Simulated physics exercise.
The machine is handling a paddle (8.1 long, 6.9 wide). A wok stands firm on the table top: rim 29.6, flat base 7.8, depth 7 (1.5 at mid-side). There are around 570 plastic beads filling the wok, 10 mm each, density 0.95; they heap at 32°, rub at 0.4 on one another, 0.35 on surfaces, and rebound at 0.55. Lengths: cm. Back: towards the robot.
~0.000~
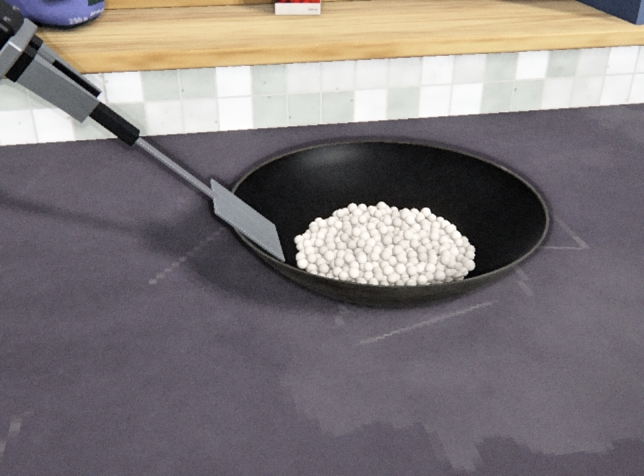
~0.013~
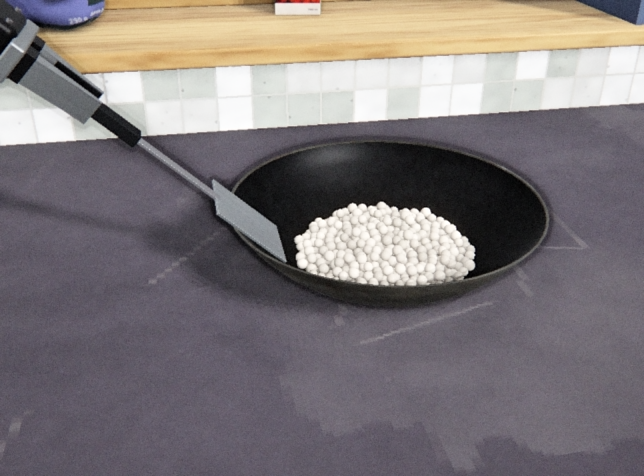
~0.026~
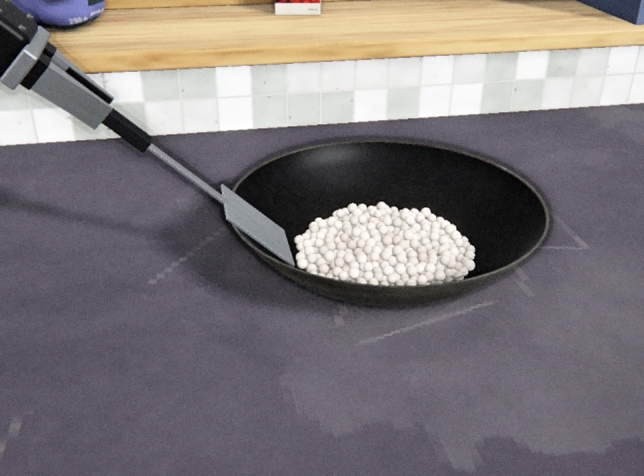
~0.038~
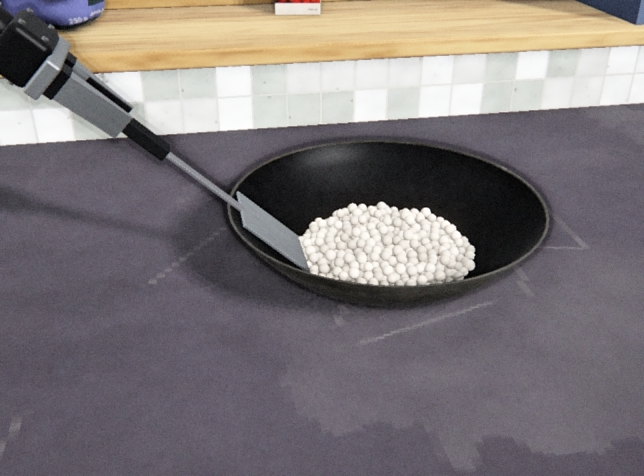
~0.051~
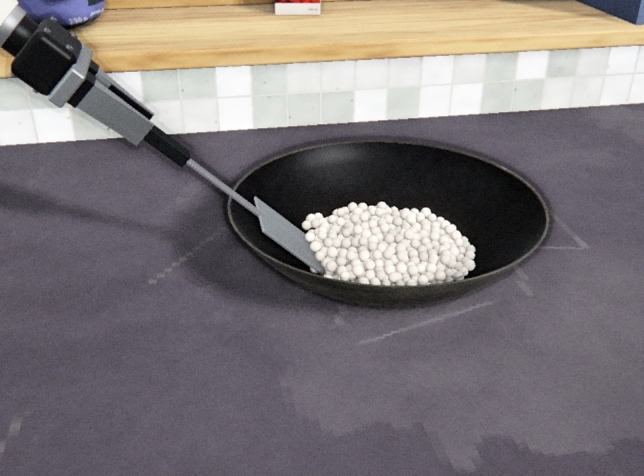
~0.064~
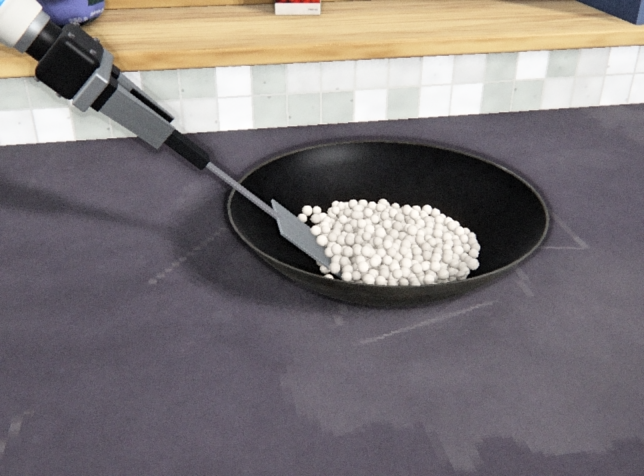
A black and grey robot arm reaches in from the upper left over a dark, scuffed table top, seen from slightly above, with pale tiles and a wooden shelf behind. It holds a grey paddle at the left side of a black wok containing a heap of small white beads. After barely moving, the paddle slides right into the heap, nudging some beads, while the wok and camera stay still.
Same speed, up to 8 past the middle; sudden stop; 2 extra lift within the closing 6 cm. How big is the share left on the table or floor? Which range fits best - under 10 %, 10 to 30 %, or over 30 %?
The range that fits: 10 to 30 %.
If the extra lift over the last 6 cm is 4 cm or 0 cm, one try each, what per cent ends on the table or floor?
I'd put it near 20 in a hundred, then near 10 in a hundred.
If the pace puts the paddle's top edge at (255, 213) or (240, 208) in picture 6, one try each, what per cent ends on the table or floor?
About 5 and 0 percent.
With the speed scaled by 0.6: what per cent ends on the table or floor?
About 0 per cent.
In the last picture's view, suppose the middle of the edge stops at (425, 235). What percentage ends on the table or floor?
Around 0 percent ends on the table or floor.
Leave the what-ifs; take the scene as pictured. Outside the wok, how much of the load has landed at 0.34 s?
Roughly 0 percent.
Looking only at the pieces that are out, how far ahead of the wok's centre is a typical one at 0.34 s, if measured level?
I reckon roughly 22 centimetres.
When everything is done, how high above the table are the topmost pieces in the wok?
Some 5.5 cm.
After 0.10 s, sloping 44°, highest piece 6 above the table; 569 in the wok.
After 0.13 s, sloping 44°, highest piece 6 above the table; 569 in the wok.
After 0.34 s, sloping 44°, highest piece 14 above the table; 460 in the wok, 13 on the table or floor, 96 on the blade or in flight.
After 1.39 s, sloping 44°, highest piece 5 above the table; 459 in the wok, 110 on the table or floor.
At rest, 459 in the wok, 110 on the table or floor. That is 19 % on the table or floor.
